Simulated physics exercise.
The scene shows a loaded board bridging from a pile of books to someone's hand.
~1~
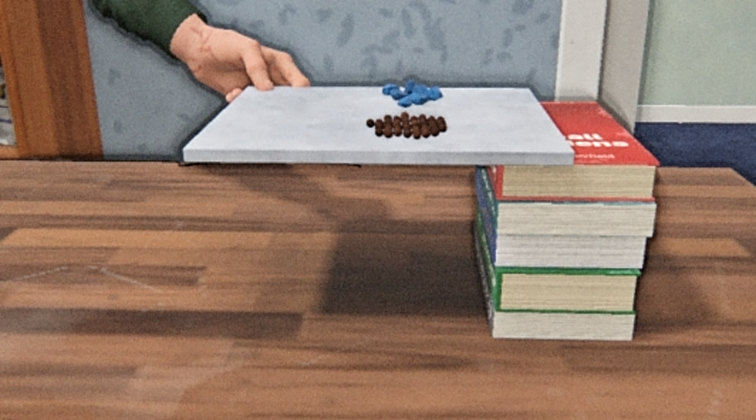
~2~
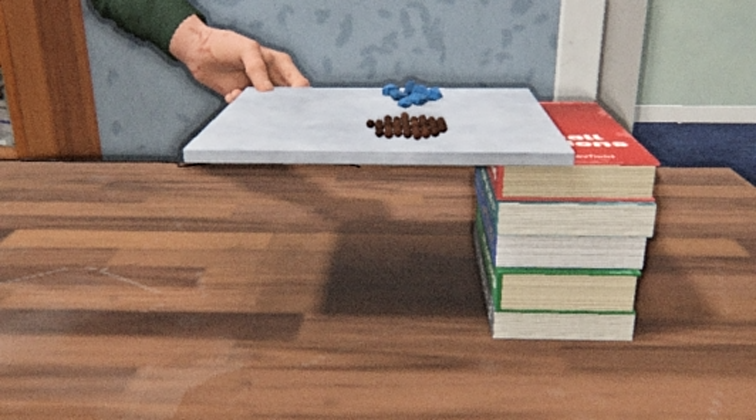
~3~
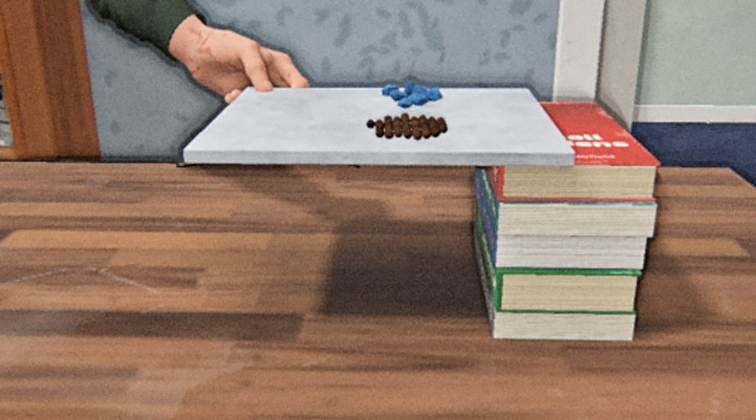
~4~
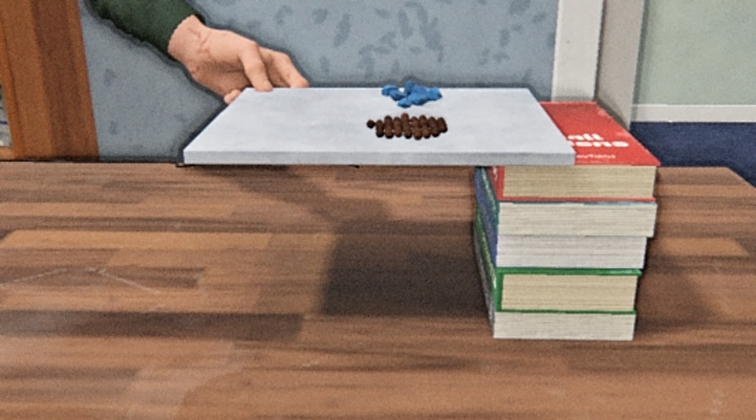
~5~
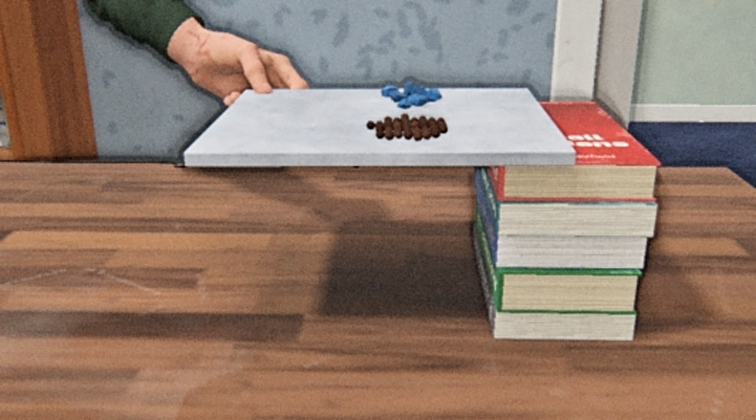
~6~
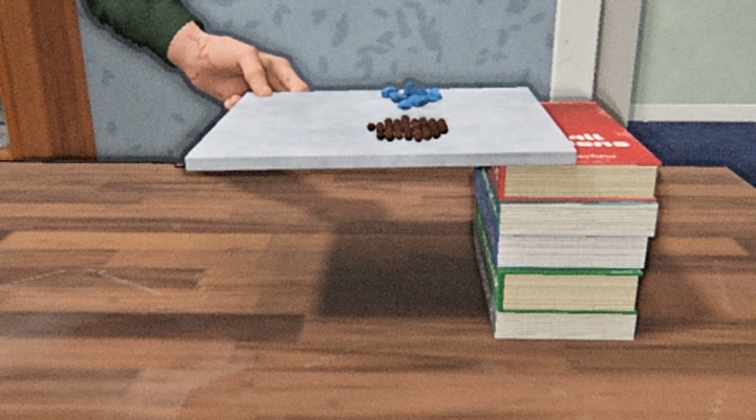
On a wooden tabletop, a hand barely lowering the left end of a white board bearing brown and blue pieces beside stacked books.
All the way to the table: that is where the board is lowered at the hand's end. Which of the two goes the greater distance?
The near one.
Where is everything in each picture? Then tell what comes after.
Held end of the board near (199, 152), level; book pile near (553, 144), tall, over half the board's length; front batch near (406, 126), some allspice berries; back batch near (419, 93), a few aquarium stones, in the first picture.
Held end of the board near (199, 153), level; back batch near (419, 94), in the second picture.
Held end of the board near (199, 153), level; front batch near (407, 127), in the third picture.
Held end of the board near (199, 154), level; back batch near (418, 94), in the fourth picture.
Held end of the board near (200, 156), level; front batch near (407, 128), in the fifth picture.
Held end of the board near (201, 161), down by 1°; book pile near (554, 145); front batch near (407, 129), not moving; back batch near (418, 96), not moving, in the sixth picture.
Then, 0.77 s on from there, board sloping at 22°; front batch the bulk still on the board; back batch the whole lot still on the board.
Then, 1.43 s on from there, board sloping at 40°; front batch mostly one to two board lengths out; back batch mostly at the foot of the board.
Then, 2.01 s on from there, board resting at 41°; front batch mostly one to two board lengths out, only a few gone off the table; back batch mostly less than half a board's length out.
In the end, board resting at 41°; front batch mostly one to two board lengths out, only a few gone off the table; back batch mostly less than half a board's length out; the front batch has gone farther.
